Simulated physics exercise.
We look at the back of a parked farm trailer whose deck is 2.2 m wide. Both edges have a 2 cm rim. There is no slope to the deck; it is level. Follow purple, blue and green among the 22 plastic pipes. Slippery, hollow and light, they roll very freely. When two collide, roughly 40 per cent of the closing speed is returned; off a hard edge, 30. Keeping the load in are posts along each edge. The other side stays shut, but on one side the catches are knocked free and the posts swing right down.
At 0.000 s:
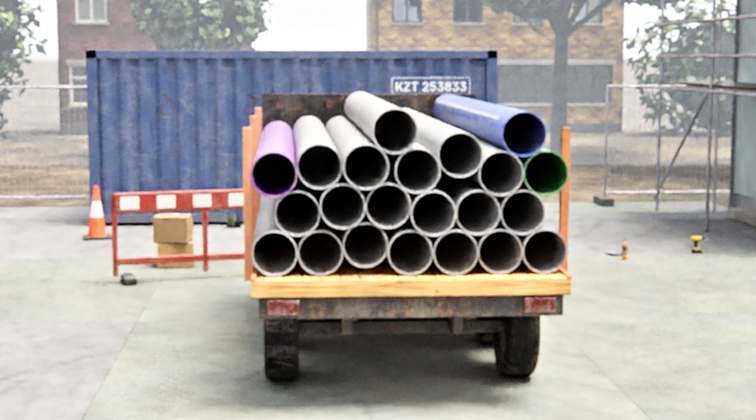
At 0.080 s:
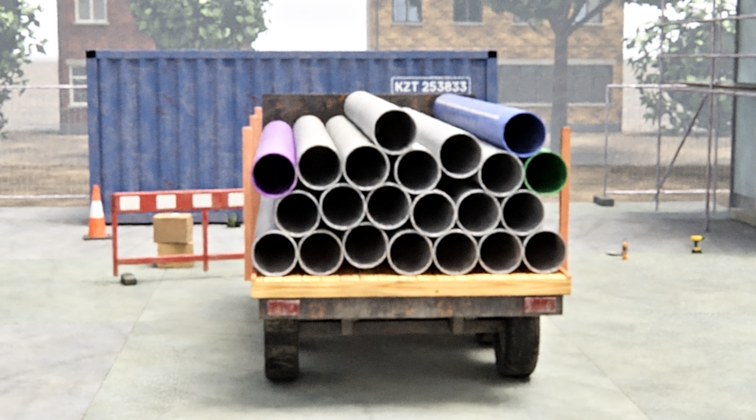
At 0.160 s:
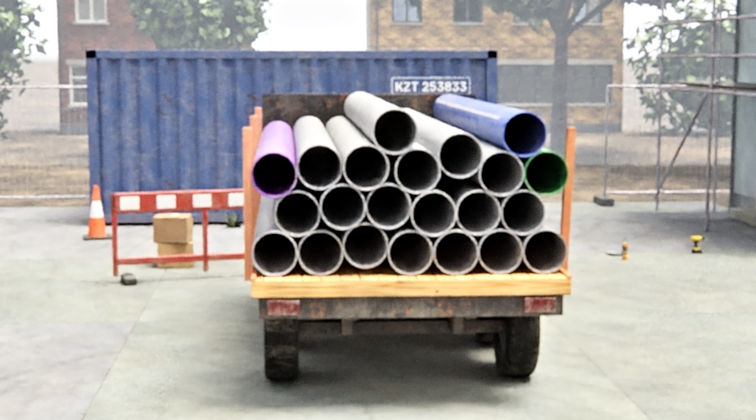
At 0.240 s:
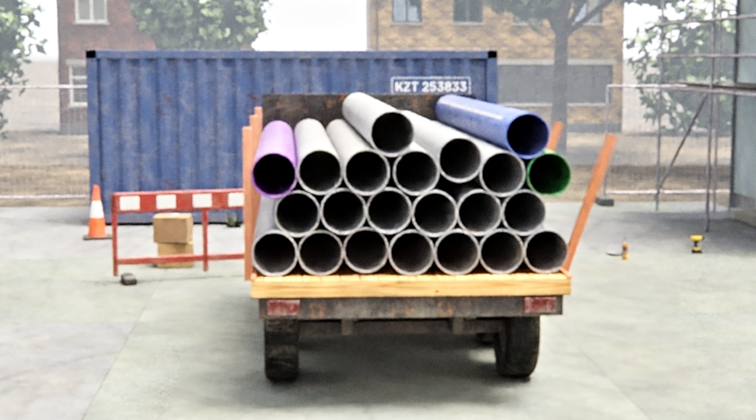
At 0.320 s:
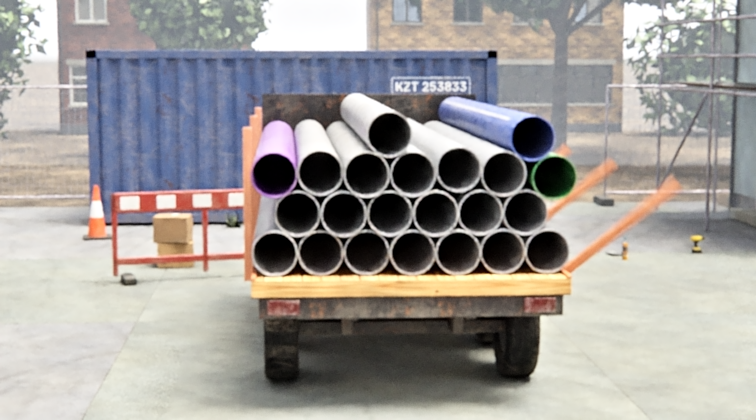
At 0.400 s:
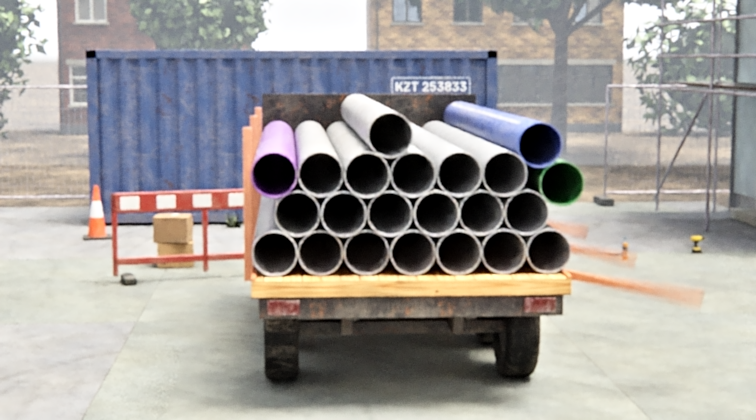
The orange posts on the right side of a parked trailer stacked with pipes stand upright, then swing outward and down, while the blue and green pipes at that side shift slightly right and the purple pipe stays still.
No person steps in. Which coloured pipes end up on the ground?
The purple pipe is still aboard, the blue goes over the edge, the green goes over the edge.
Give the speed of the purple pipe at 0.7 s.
Close to 0.0 m/s at that moment.
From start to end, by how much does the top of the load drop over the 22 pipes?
About 5 cm.
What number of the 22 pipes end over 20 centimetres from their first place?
The number is 2.
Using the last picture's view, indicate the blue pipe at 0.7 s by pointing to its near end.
(585, 205), roughly.
Then, 0.7 s in, purple is up on others, 15 cm from the left edge; blue is dropping off the right side; green is dropping off the right side; 2 gone from the deck.
Then, 0.9 s in, blue is dropping off the right side; green is dropping off the right side; still the same for purple; 2 gone from the deck.
In the end (3.9 s), purple is up on others, 15 cm from the left edge; blue is down on the right; green is down on the right; 2 gone from the deck.
